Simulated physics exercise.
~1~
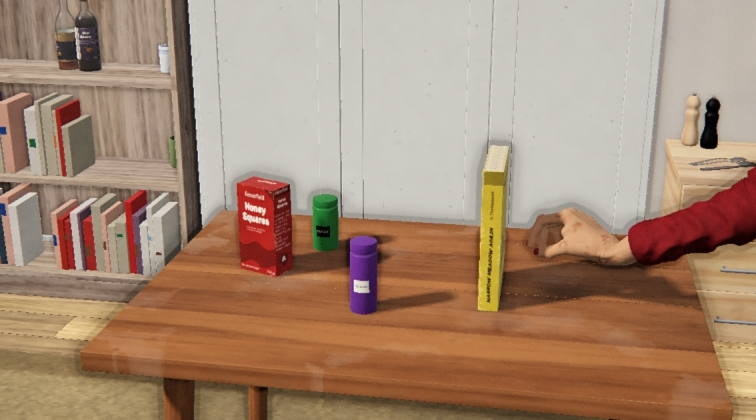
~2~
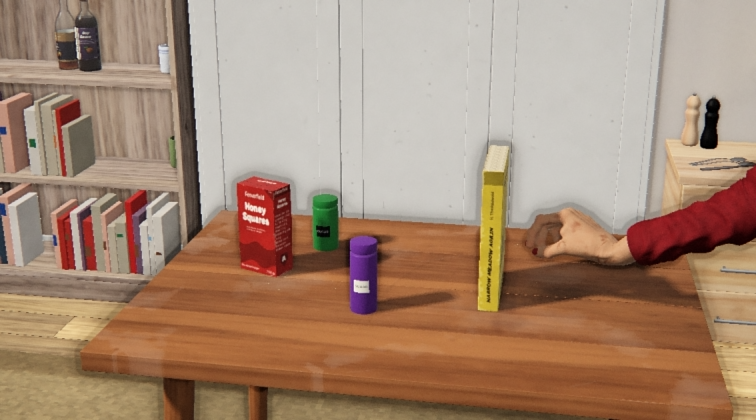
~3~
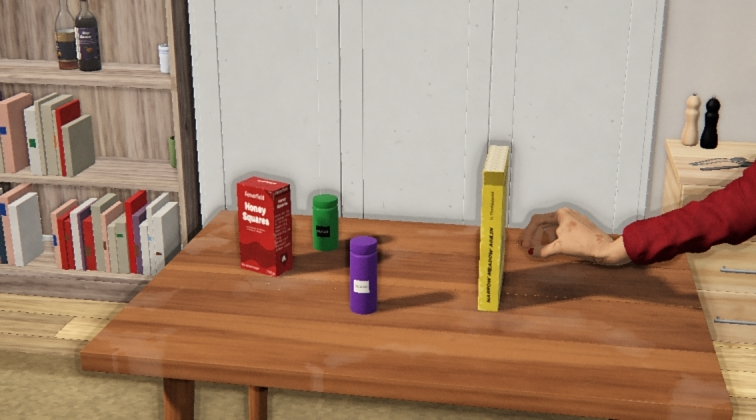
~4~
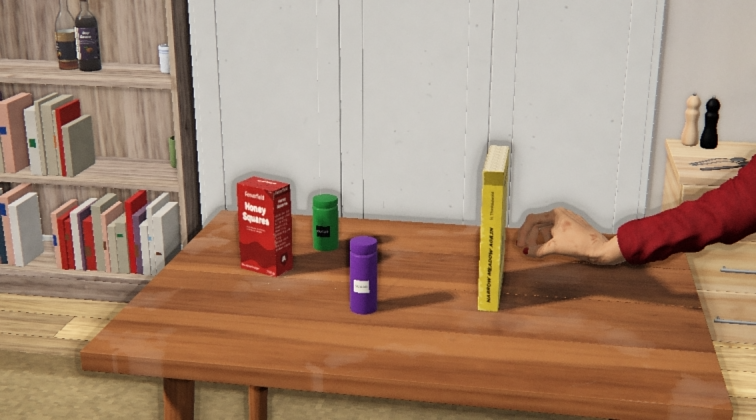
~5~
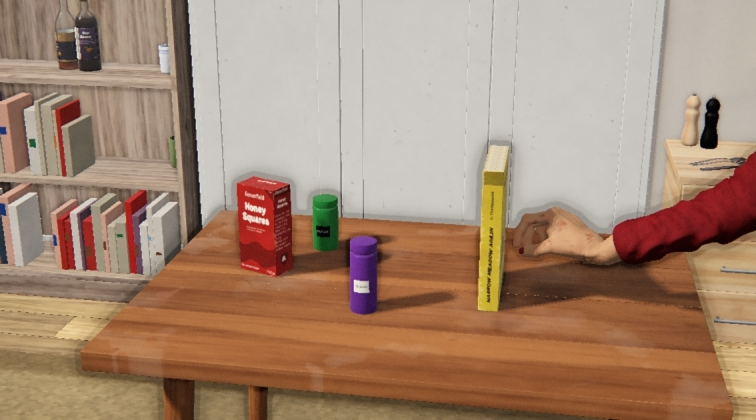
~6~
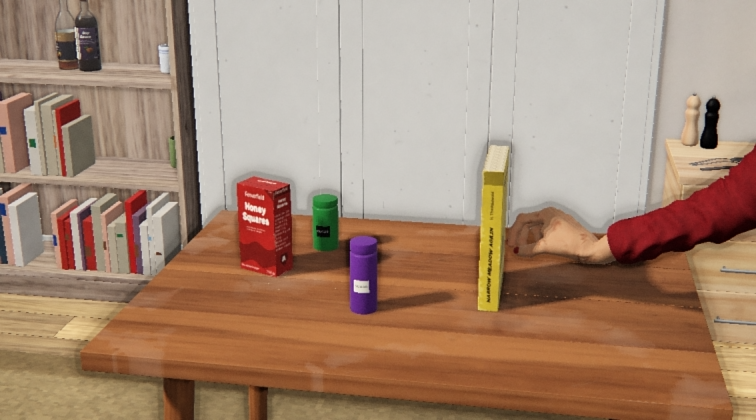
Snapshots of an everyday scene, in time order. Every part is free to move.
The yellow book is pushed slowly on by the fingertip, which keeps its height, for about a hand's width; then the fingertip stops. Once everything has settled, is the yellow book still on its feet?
It is going to be knocked over.
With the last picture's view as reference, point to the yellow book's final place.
It winds up at roughly (406, 277).
Then, 0.50 s past the last view, yellow book rocked 15° from its first pose near (474, 226).
Then, 0.70 s past the last view, yellow book rocked 47° from its first pose near (438, 238).
Then, 0.80 s past the last view, yellow book on its side near (407, 278).
Then, 1.10 s past the last view, yellow book resting near (405, 280).
Finally, down or leaning hard on the table, yellow book. Final places as the last picture's camera would see them, yellow book near (405, 278).
